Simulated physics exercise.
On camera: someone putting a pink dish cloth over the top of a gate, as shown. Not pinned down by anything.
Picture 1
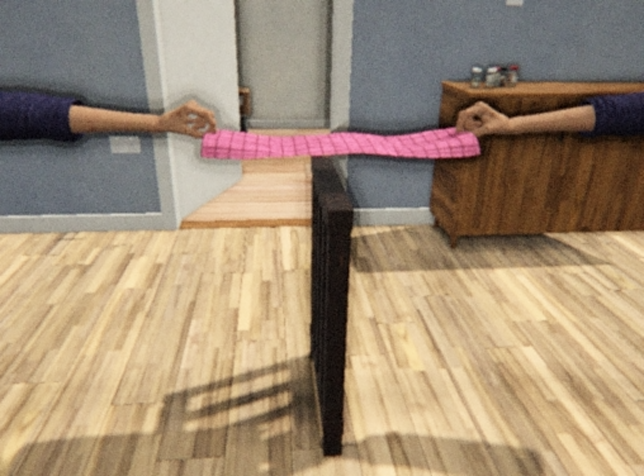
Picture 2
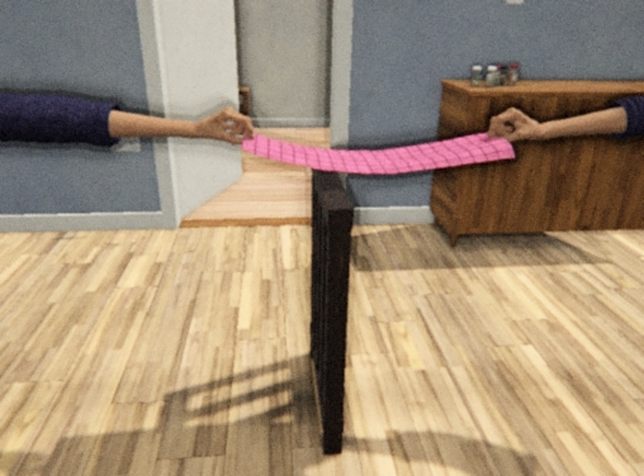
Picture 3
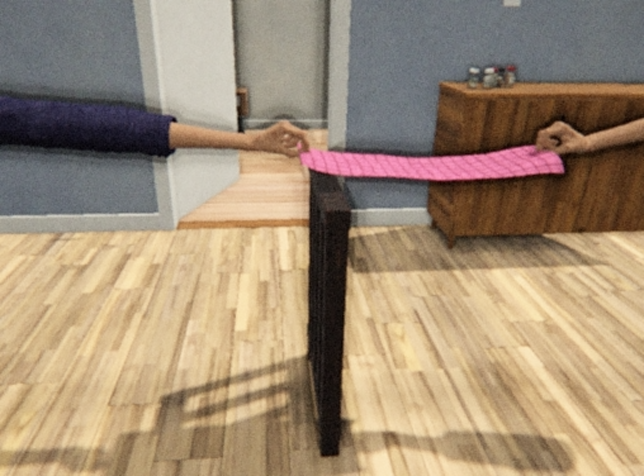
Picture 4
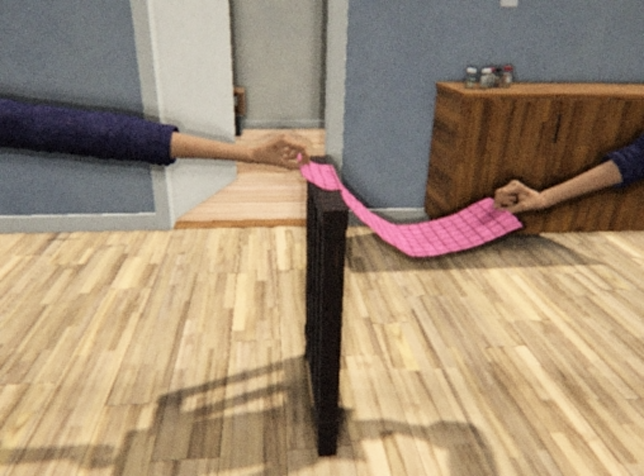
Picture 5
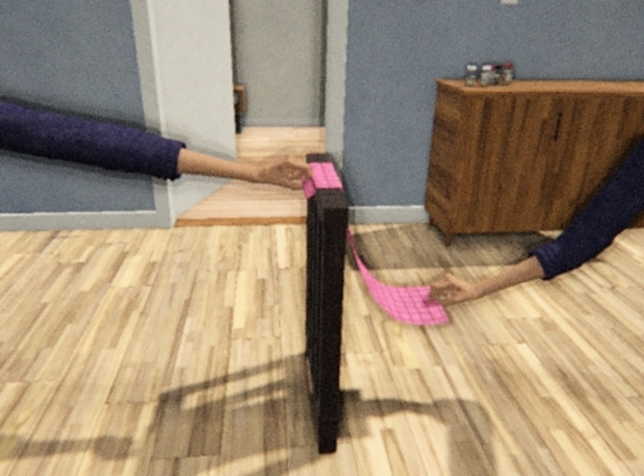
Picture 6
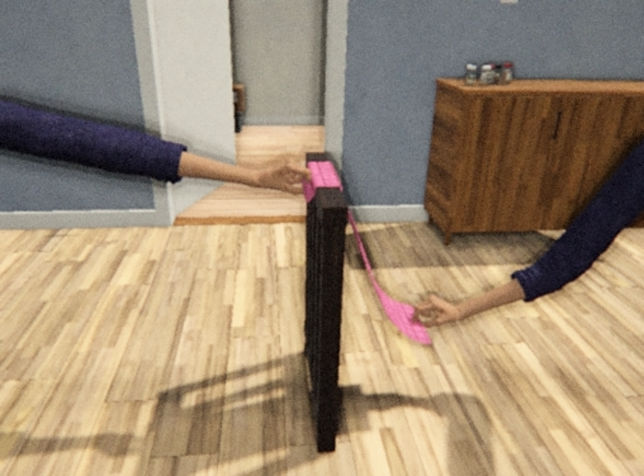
A pink cloth with a grid pattern is stretched between two dark-sleeved arms above a narrow black upright panel, seen from a steady view in a room with pale wooden flooring, blue-grey walls and a brown cabinet at right. Both hands carry it rightward, the left one stopping over the panel's top. The right hand then lowers its end and draws it back leftward, leaving most of the cloth on the right side.
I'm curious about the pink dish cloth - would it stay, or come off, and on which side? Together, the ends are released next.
It would come off on the right.
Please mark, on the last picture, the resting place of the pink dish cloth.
Once it stops, its middle sits at (345, 392).
Then, 0.24 s after the last picture, dish cloth sliding right.
Then, 0.44 s after the last picture, dish cloth clear of the top and falling near (350, 363).
Then, 0.66 s after the last picture, dish cloth in a heap on the floor near (345, 391).
At rest, dish cloth in a heap on the floor near (345, 392). The pink dish cloth runs off to the right.
